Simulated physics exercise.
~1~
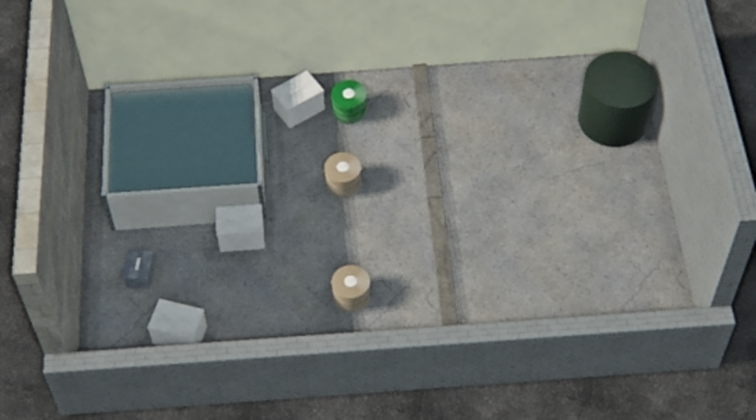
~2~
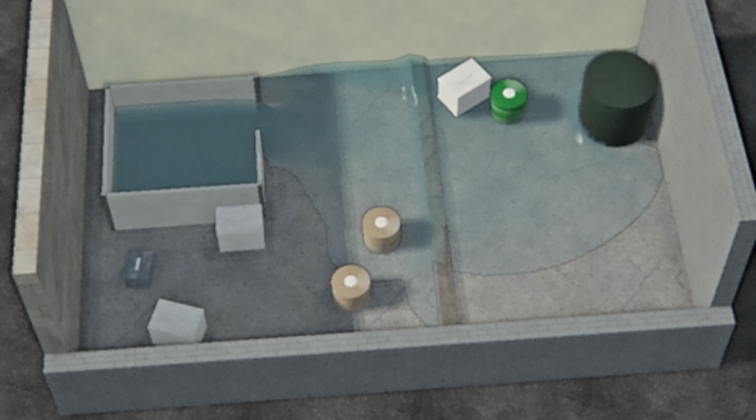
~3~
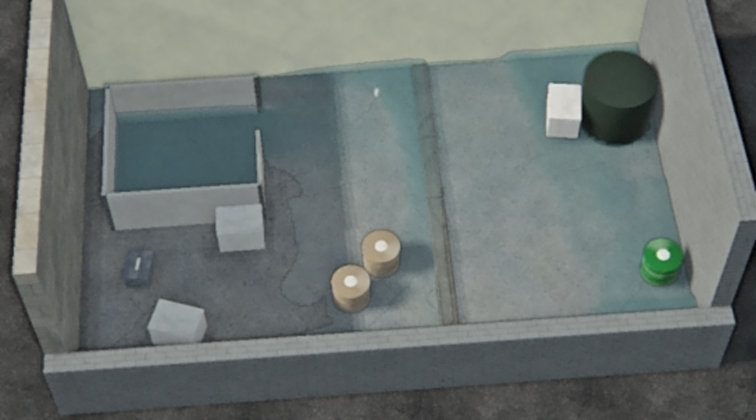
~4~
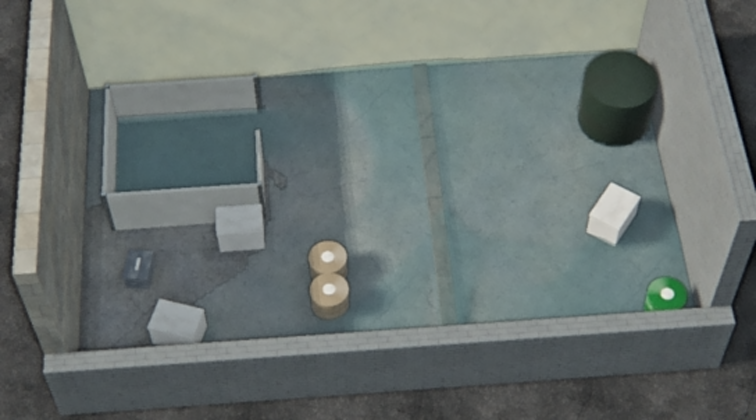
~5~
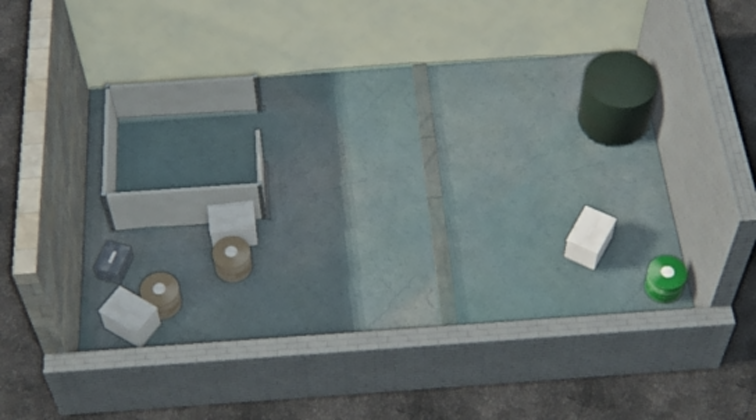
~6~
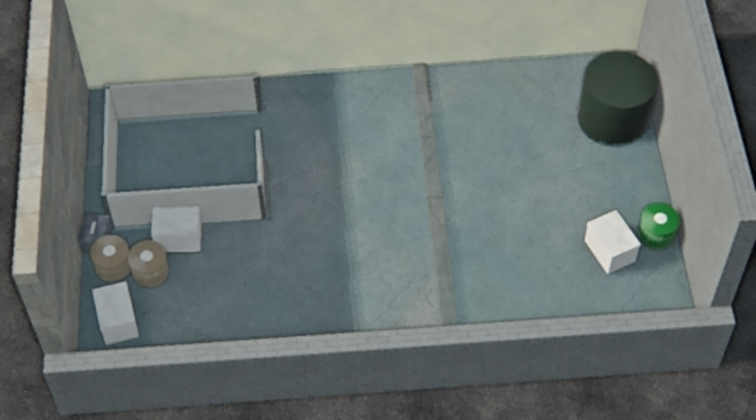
On a walled concrete pad, part of a tank's side gave way and water spread out, sweeping a green tub and a white box over the low kerb to the right, while two tan tubs later drifted left, ending among floating boxes near the tank.
